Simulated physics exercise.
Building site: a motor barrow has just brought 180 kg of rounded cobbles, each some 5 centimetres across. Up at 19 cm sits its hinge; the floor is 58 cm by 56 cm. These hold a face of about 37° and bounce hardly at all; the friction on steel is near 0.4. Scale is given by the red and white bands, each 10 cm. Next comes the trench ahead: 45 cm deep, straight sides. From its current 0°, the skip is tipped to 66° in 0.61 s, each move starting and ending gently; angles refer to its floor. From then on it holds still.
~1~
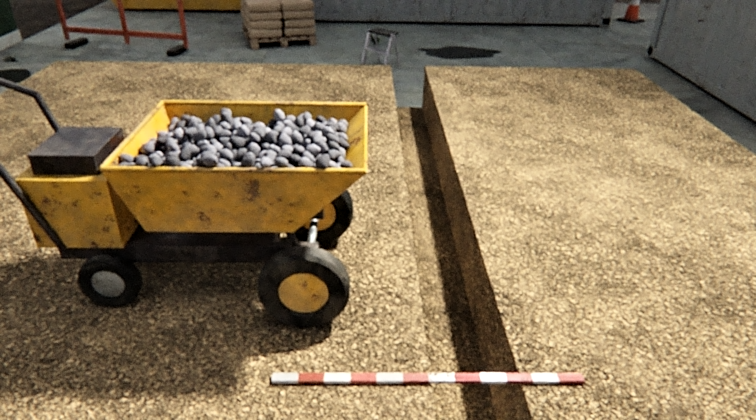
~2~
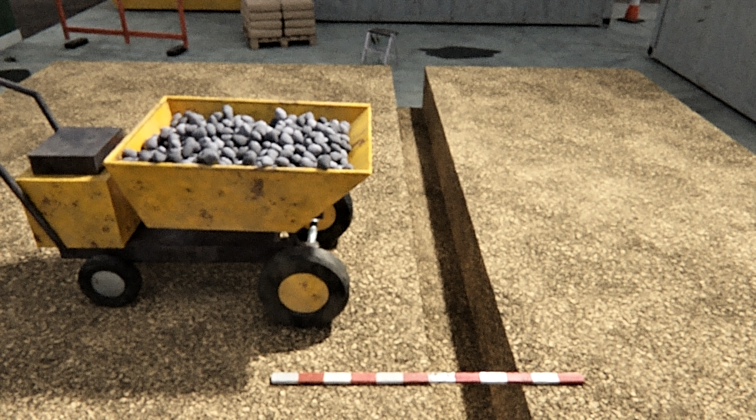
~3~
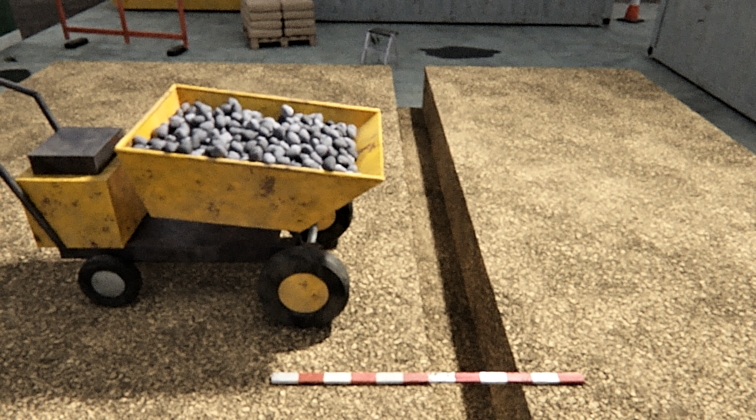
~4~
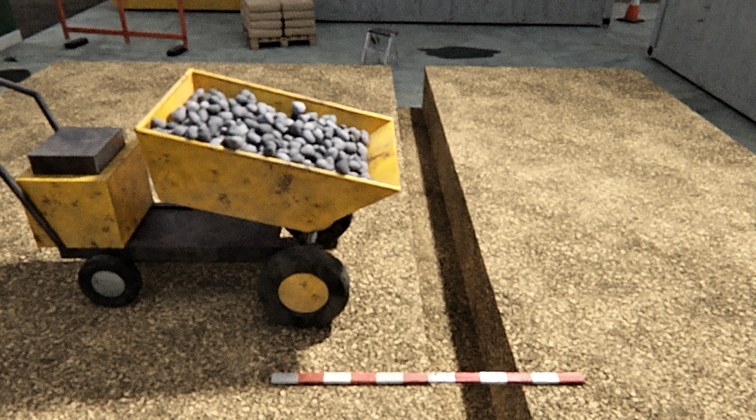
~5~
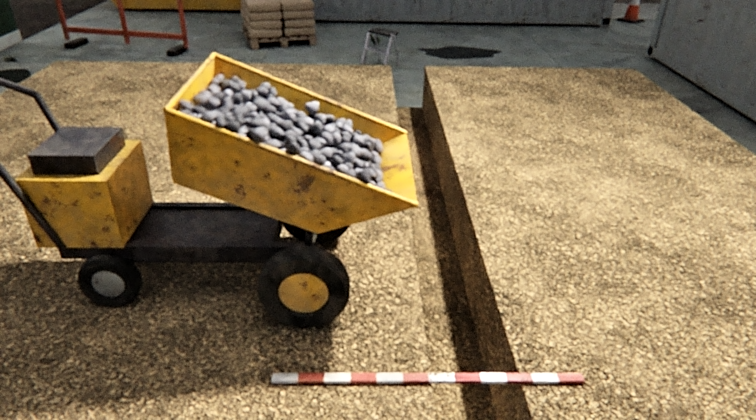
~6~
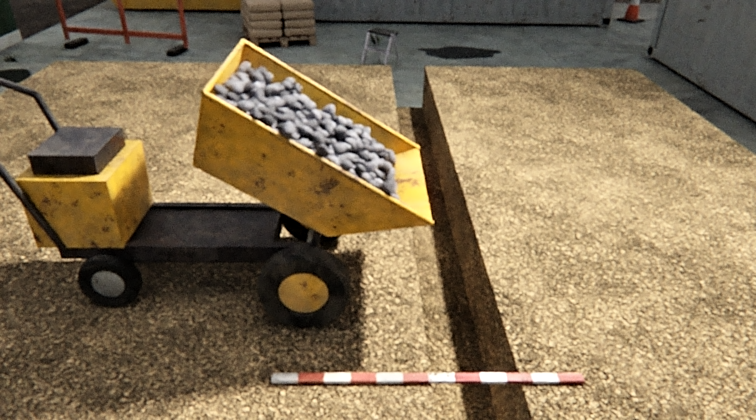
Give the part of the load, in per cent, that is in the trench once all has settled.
Close to 51 in a hundred.
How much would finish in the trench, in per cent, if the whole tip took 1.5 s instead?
My guess is near 70 percent.
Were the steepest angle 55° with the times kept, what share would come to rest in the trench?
In that case near 45 per cent.
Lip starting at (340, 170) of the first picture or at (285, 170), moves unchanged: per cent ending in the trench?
From the first spot near 70, from the second near 85 per cent.
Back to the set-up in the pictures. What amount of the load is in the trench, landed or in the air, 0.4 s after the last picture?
Something like 20 in a hundred.
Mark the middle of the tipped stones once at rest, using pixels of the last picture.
Roughly at pixel (480, 315).
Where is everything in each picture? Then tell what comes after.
Lip at (366, 172), floor tilted 0°, highest stones at (255, 131), in the first frame.
The skip is at 2°, its lip at (371, 174); the top of the load is at (230, 130), in the second frame.
The skip is at 7°, its lip at (383, 180); the top of the load is at (206, 118), in the third frame.
Lip at (400, 190), floor tilted 14°, highest stones at (212, 105), in the fourth frame.
Lip at (417, 205), floor tilted 23°, highest stones at (225, 91), in the fifth frame.
Lip at (432, 224), floor tilted 32°, highest stones at (246, 79), in the sixth frame.
Then, 0.2 s after the last picture the floor is at 56°, 100 % in the skip; the foremost stones are at (435, 227).
Then, 0.4 s after the last picture the floor is at 66°, 77 % in the skip, 18 % in the trench, 5 % past the trench; the foremost stones are at (521, 286).
Then, 0.8 s after the last picture the floor is at 66°, 19 % in the skip, 33 % in the trench, 48 % past the trench; the foremost stones are at (690, 277).
Then, 2.7 s after the last picture the floor is at 66°, 0 % in the skip, 51 % in the trench, 49 % past the trench; the foremost stones are past the picture's edge.
